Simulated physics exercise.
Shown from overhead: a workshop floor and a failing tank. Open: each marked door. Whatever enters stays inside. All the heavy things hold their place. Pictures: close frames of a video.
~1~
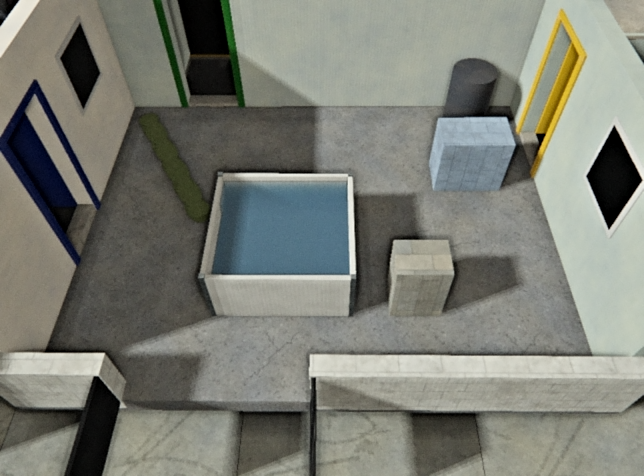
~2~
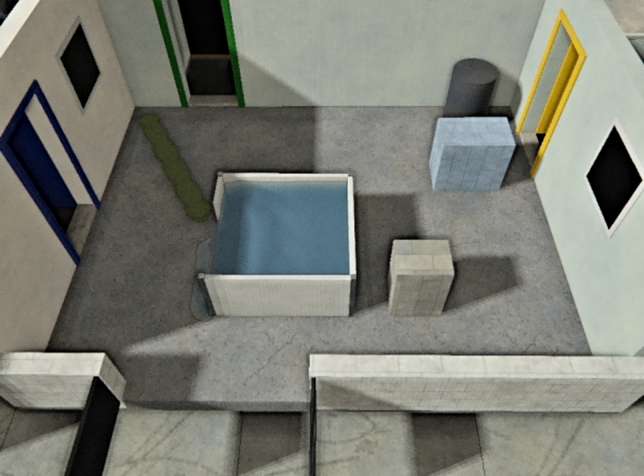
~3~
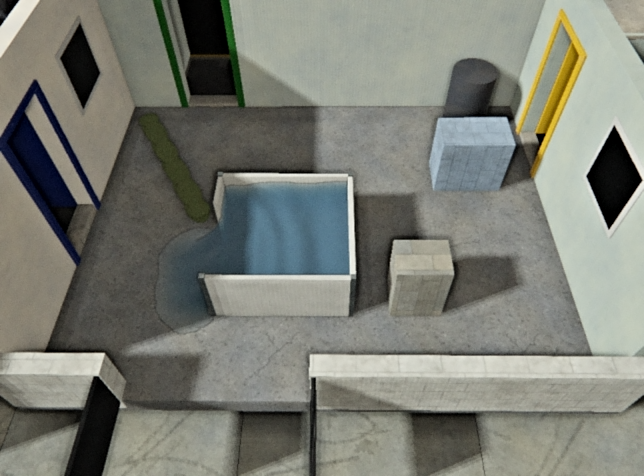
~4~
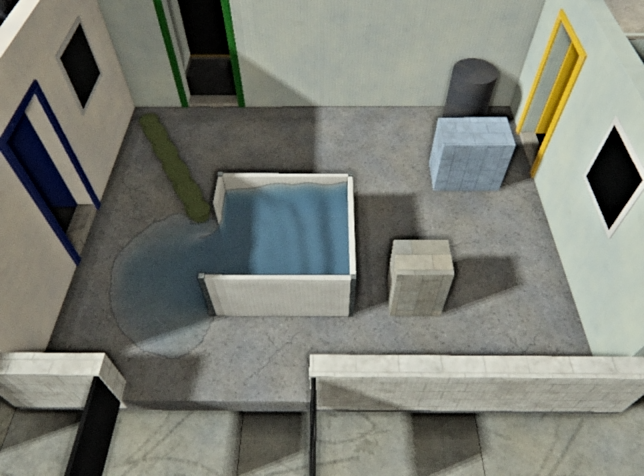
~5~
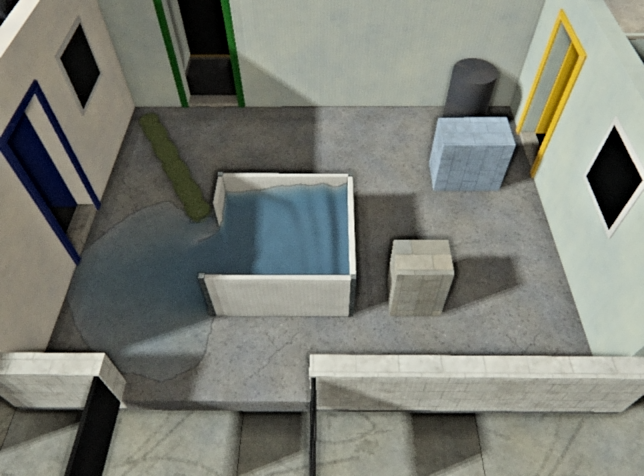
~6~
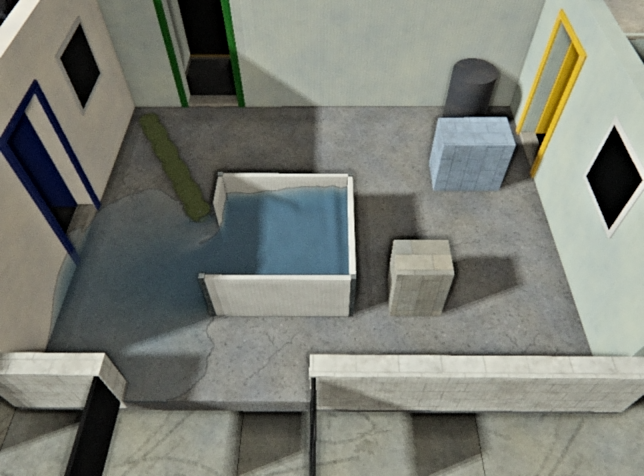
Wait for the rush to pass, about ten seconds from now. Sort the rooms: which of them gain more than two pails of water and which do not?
The blue door gains more; the yellow door gains no more; the green door gains no more.
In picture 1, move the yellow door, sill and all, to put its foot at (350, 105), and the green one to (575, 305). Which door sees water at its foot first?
First: The blue door.
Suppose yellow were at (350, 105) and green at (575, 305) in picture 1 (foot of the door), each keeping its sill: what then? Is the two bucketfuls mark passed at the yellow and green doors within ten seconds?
As it turns out, the yellow door keeps clear but the green door keeps clear.
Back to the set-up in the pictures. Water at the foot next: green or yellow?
It's the green door.
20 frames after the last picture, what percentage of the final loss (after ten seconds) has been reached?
Some 45 per cent.
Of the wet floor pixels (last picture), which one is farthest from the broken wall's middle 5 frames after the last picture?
Best guess: Near (125, 137).
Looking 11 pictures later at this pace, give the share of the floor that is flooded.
Around 25 percent.
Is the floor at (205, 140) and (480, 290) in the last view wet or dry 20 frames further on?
Lab note, in the order given: Wet through; unwetted.
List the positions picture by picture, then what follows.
In the first picture, the tank at (282, 226) is whole and still.
In the second picture, the front is at (207, 318), out from the gap at (219, 262).
In the third picture, the front is at (179, 240), out from the gap at (219, 264).
In the fourth picture, the front is at (125, 253), out from the gap at (220, 266).
In the fifth picture, water pours out at (220, 266) and has run to (78, 264).
In the sixth picture, water pours out at (220, 266) and has run to (48, 347).
A moment on, water covers 20 % of the floor; the blue door over two buckets in, the yellow door not reached, the green door not reached.
Next, water covers 25 % of the floor; the blue door far over two buckets in, the yellow door not reached, the green door not reached.
Then, water covers 40 % of the floor; the blue door far over two buckets in, the yellow door not reached, the green door wet at the sill, nothing in.
Later, water covers 75 % of the floor; the blue door far over two buckets in, the yellow door not reached, the green door wet at the sill, nothing in.
In the end, water covers 85 % of the floor; the blue door far over two buckets in, the yellow door wet at the sill, nothing in, the green door wet at the sill, nothing in.
